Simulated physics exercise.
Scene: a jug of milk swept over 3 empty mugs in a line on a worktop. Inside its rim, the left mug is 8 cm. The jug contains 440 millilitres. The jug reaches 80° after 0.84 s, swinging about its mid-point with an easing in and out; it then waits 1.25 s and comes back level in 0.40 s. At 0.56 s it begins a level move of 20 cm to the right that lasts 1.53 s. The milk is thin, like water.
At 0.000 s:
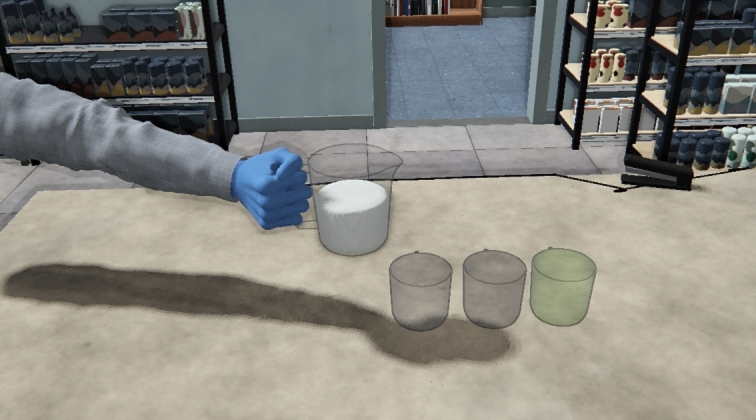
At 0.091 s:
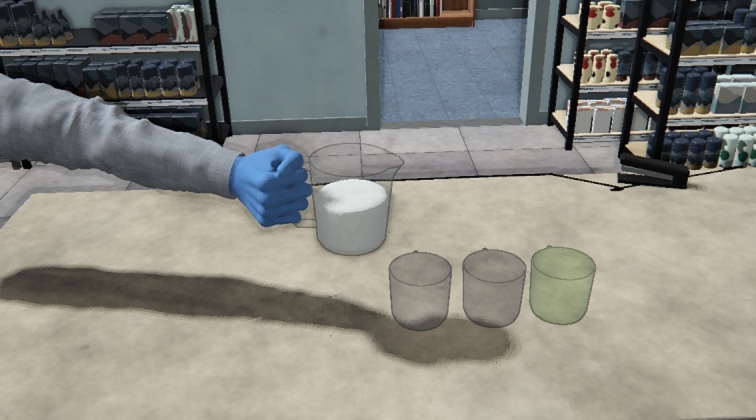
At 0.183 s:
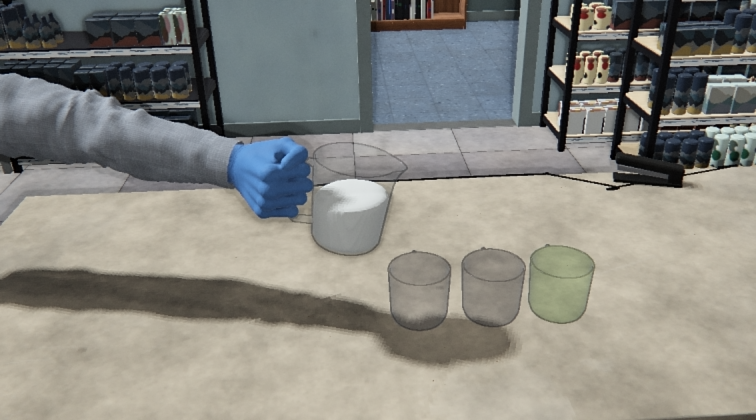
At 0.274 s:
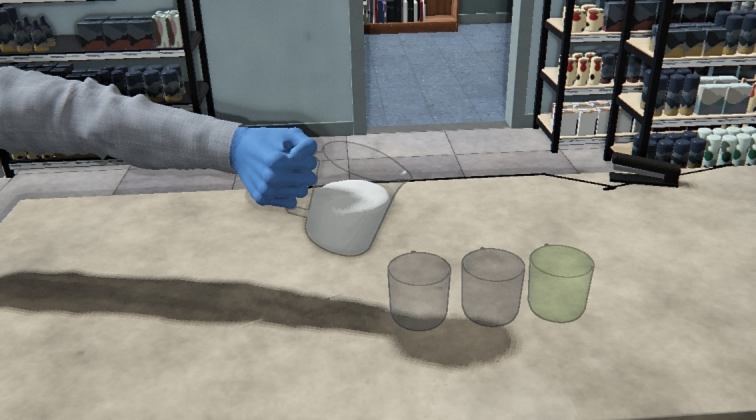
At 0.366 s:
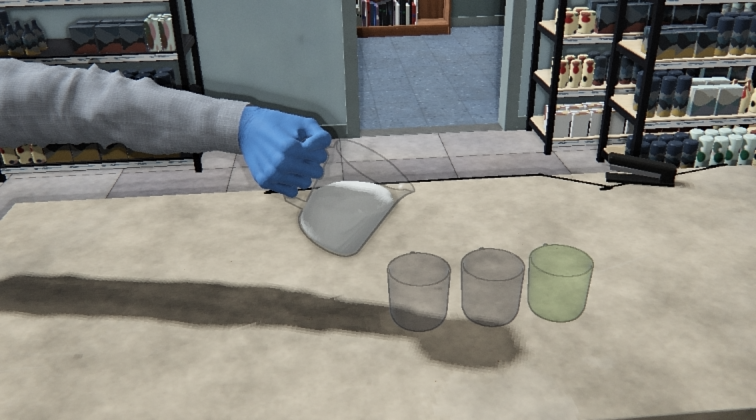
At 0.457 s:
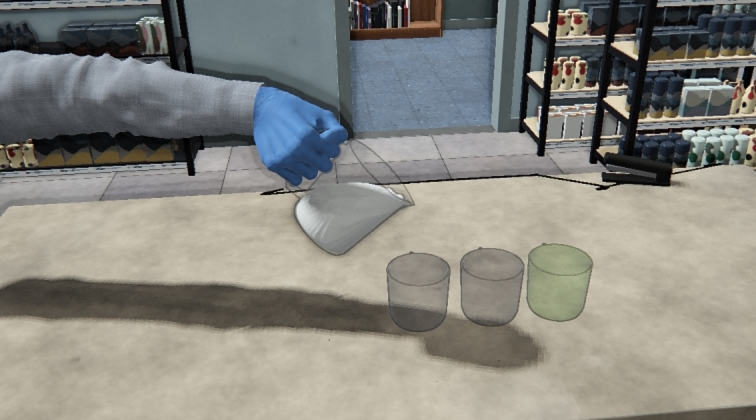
On a worktop in a shop-like room, a blue-gloved hand tilting a clear jug of white liquid rightward beside three empty mugs.
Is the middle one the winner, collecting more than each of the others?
Yes.
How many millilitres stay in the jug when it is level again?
Some 40 ml.
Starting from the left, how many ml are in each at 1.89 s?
I'd put it at some 100 ml left, 150 ml in the middle and 30 ml right.
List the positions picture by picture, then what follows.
In the first picture, tilt 0°; pouring edge (403, 160); surface from (316, 194) to (388, 192); the left mug's rim runs from (390, 271) to (451, 269); the middle mug's rim runs from (464, 269) to (525, 267); the right mug's rim runs from (534, 267) to (594, 265).
In the second picture, tilt 2°; pouring edge (404, 161); surface from (315, 194) to (388, 192).
In the third picture, tilt 9°; pouring edge (408, 166); surface from (314, 195) to (388, 191).
In the fourth picture, tilt 19°; pouring edge (412, 176); surface from (313, 196) to (390, 193).
In the fifth picture, tilt 32°; pouring edge (416, 189); surface from (308, 201) to (393, 194).
In the sixth picture, tilt 46°; pouring edge (415, 202); surface from (299, 200) to (403, 196).
After 1.03 s the tilt is 80° and from the left they hold 100 ml, 30 ml, 0 ml, the jug 170 ml, and 65 ml is on the worktop.
After 1.45 s the tilt is 80° and from the left they hold 105 ml, 140 ml, 0 ml, the jug 80 ml, and 105 ml is on the worktop.
After 1.89 s the tilt is 80° and from the left they hold 105 ml, 145 ml, 25 ml, the jug 50 ml, and 115 ml is on the worktop.
After 2.37 s the tilt is 16° and from the left they hold 105 ml, 145 ml, 40 ml, the jug 35 ml, and 115 ml is on the worktop.
In the end from the left they hold 105 ml, 145 ml, 40 ml, the jug 35 ml, and 115 ml is on the worktop.
